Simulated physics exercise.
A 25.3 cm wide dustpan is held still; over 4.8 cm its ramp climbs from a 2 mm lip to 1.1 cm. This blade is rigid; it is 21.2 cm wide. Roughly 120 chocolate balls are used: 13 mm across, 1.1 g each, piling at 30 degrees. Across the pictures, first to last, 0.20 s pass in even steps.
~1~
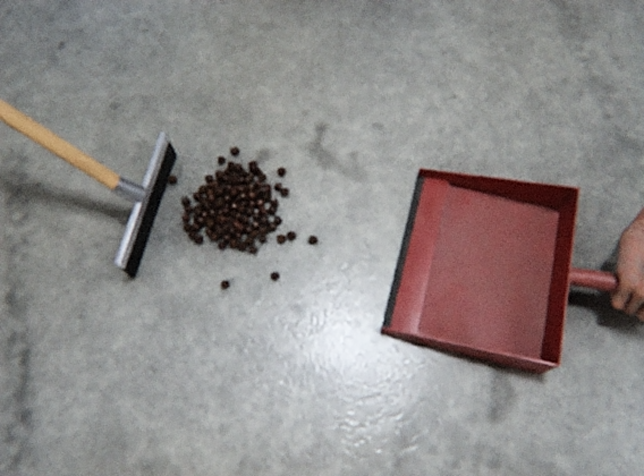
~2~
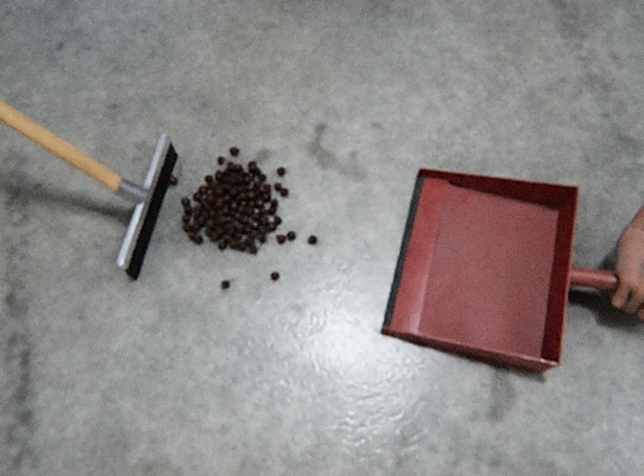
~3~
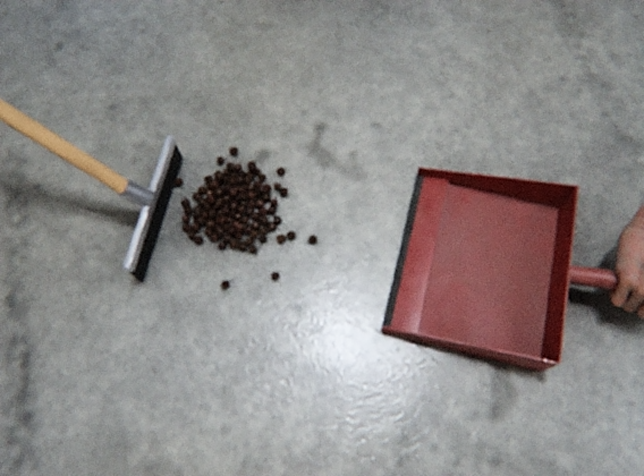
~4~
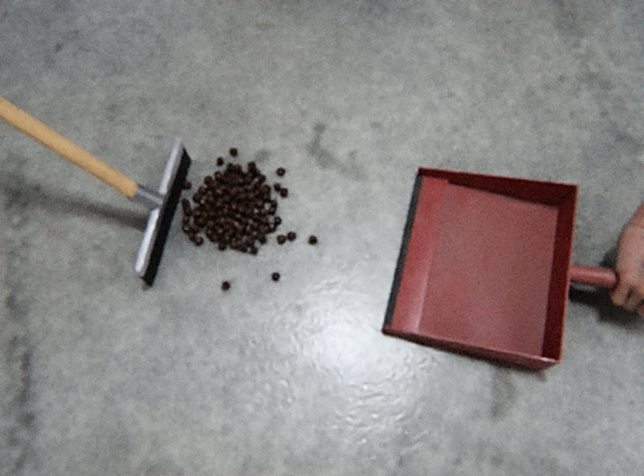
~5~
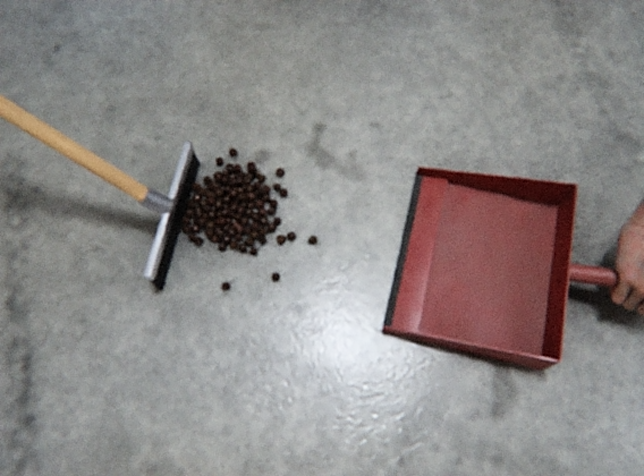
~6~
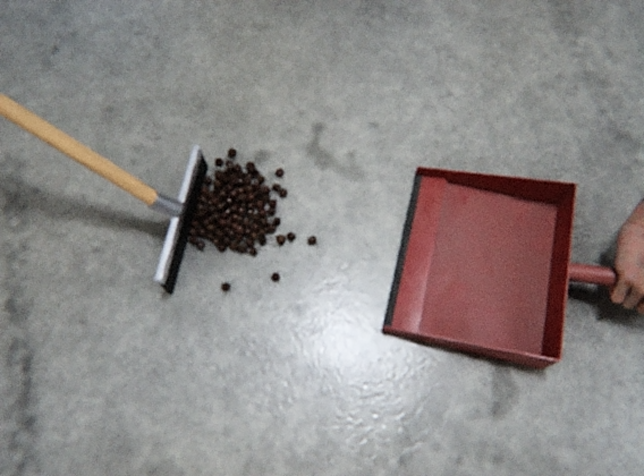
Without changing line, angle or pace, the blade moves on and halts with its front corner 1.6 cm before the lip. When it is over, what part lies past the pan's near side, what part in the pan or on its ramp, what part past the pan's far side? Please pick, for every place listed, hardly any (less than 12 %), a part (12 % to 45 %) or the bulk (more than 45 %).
Near side: Hardly any, pan: A part, far side: Hardly any.
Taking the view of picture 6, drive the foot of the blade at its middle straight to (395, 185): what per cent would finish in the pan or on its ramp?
About 30 %.
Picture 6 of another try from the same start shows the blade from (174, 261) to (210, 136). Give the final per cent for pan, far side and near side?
Pan: 30, far side: 30, near side: 0.
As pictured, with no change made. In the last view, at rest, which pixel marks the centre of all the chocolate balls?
Somewhere near (397, 240) in the last picture.
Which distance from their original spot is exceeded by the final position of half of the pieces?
Near 26 cm.
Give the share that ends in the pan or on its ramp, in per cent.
Around 30 in a hundred finish there.
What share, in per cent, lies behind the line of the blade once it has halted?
Around 30 in a hundred.
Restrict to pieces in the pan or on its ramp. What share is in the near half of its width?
About 80 %.
Then, 0.37 s after the last picture, middle of the blade 18 cm from the lip; 0 % over the lip, far side 0 %, near side 0 %.
Then, 0.61 s after the last picture, middle of the blade 8 cm from the lip; 0 % over the lip, far side 5 %, near side 5 %.
Then, 0.97 s after the last picture, middle of the blade 2 cm from the lip; 30 % over the lip, far side 5 %, near side 5 %.
In the end, near side 5 %, pan 30 %, far side 5 %, in front of the lip or behind the blade 60 %.
